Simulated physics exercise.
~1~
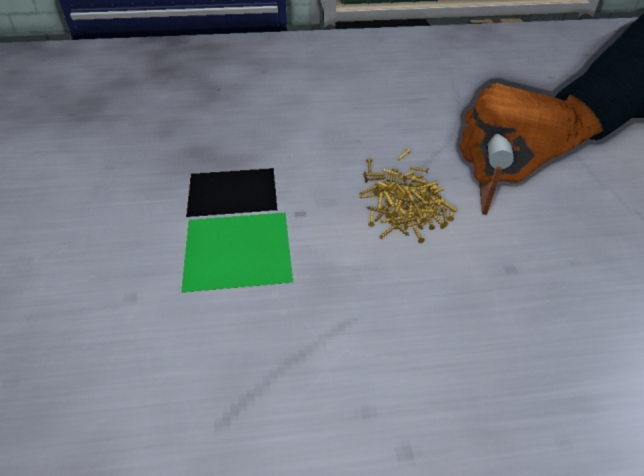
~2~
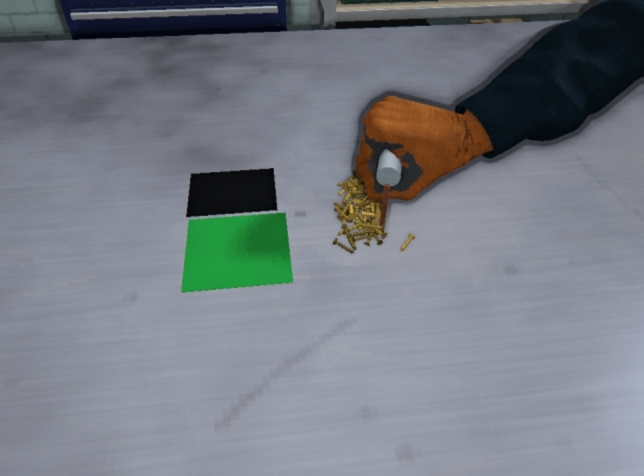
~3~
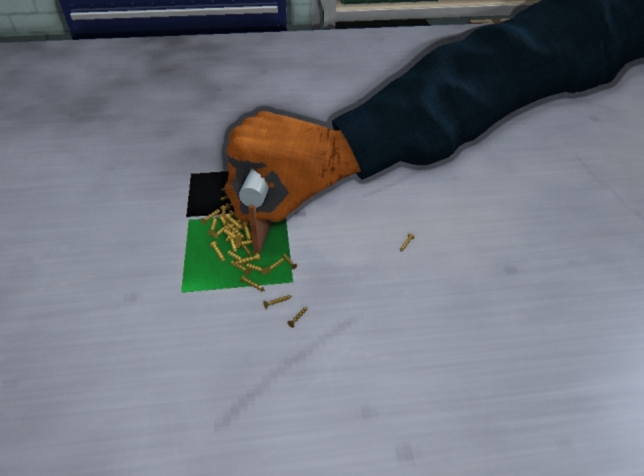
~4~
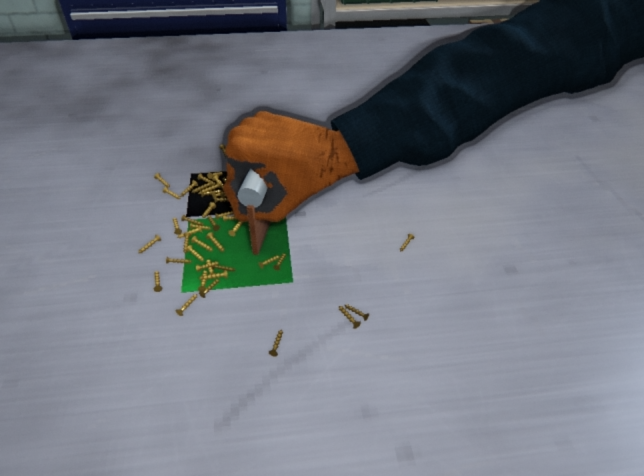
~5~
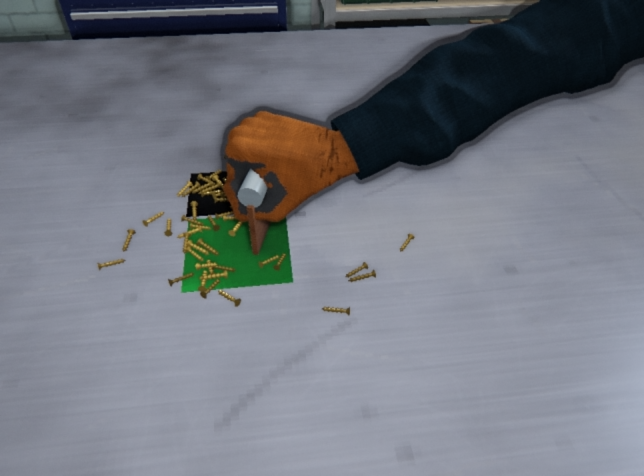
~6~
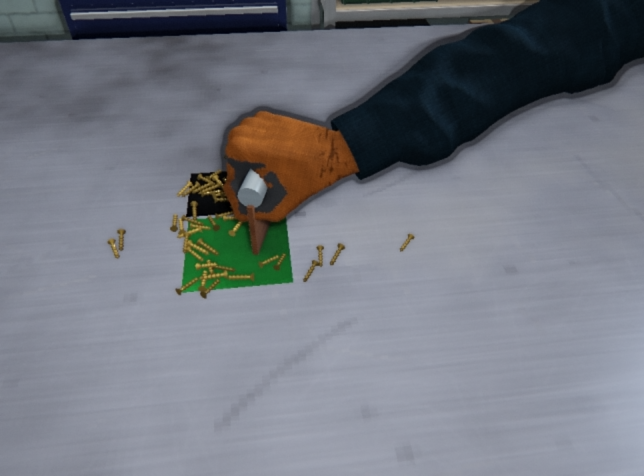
A pale grey worktop is seen from above at a slant, with drawers along its far edge. A black mat and a larger green mat lie flat left of centre, and a heap of brass-coloured screws sits to their right. A hand in an orange glove and dark sleeve, gripping a scraper, sweeps the heap leftward and stops over the mats. The screws slide on and spread, some rolling past the mats to the left and front. The hand stays still as the strays turn and settle, leaving screws on both mats and others scattered around.
